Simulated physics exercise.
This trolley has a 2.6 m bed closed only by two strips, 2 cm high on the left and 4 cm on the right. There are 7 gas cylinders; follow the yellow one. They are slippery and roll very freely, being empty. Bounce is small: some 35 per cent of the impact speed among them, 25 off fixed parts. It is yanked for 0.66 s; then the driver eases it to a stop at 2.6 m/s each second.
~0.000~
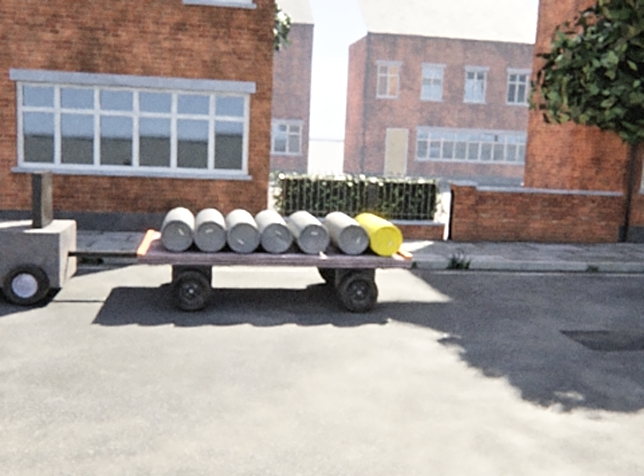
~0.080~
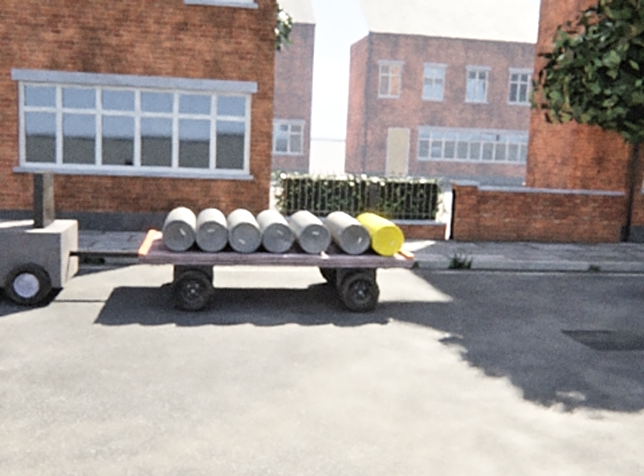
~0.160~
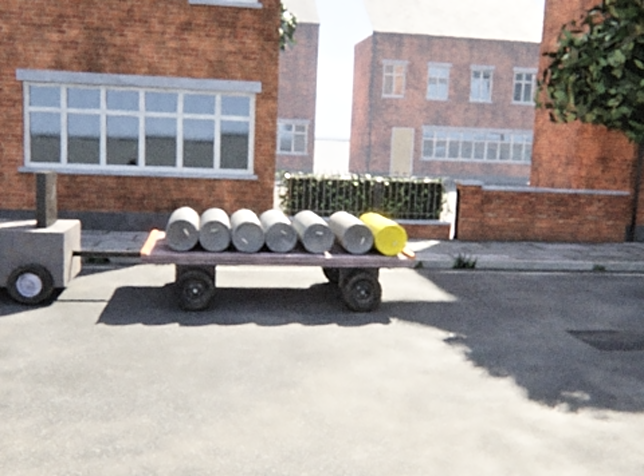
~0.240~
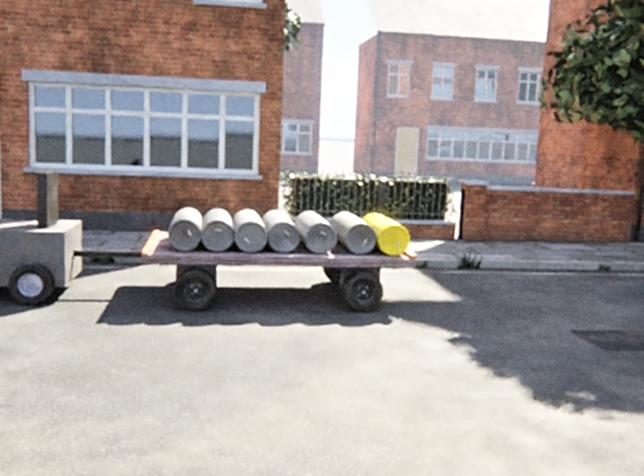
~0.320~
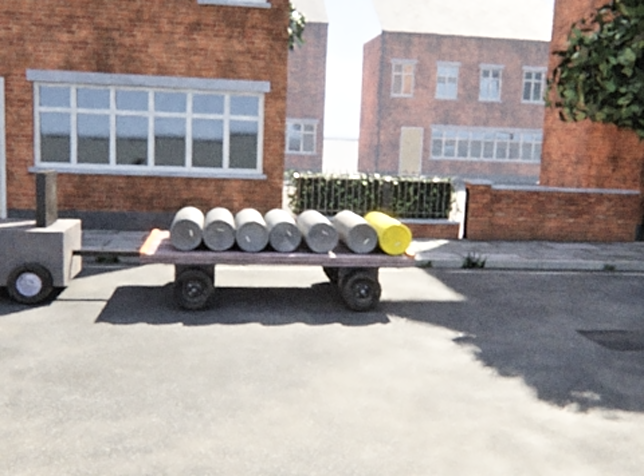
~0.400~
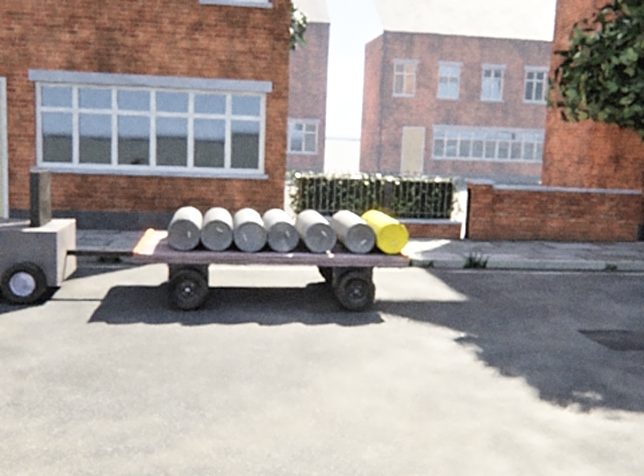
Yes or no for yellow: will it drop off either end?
Yellow leaves by one end.
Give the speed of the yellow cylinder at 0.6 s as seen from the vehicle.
Roughly 0.4 m/s.
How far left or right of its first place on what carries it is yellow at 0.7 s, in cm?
Yellow 20 right.
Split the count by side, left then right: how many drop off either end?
On the left 1, on the right 1.
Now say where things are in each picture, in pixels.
In the first frame, yellow (387, 241); left bar at (140, 254); cart at rest; 7 of the 7 make up the bottom layer on the deck.
In the second frame, yellow (388, 240); left bar at (141, 254); cart moving left at 0.1 m/s.
In the third frame, yellow (391, 240); left bar at (144, 253); cart moving left at 0.4 m/s.
In the fourth frame, yellow (394, 240); left bar at (144, 253); cart moving left at 0.6 m/s.
In the fifth frame, yellow (396, 239); left bar at (143, 253); cart moving left at 0.9 m/s.
In the sixth frame, yellow (393, 238); left bar at (136, 253); cart moving left at 1.1 m/s.
By 0.6 s, yellow is on the deck, 5 cm from the right bar, rolling right along the cart; 0 gone from the cart.
By 0.7 s, yellow is on the deck, 5 cm from the right bar, rolling right along the cart; 0 gone from the cart.
By 0.8 s, yellow is over the right bar and falling; 1 gone from the cart.
By 0.9 s, yellow is over the right bar and falling; 1 gone from the cart.
Finally (4.8 s), yellow is over the right bar and down; 2 gone from the cart.
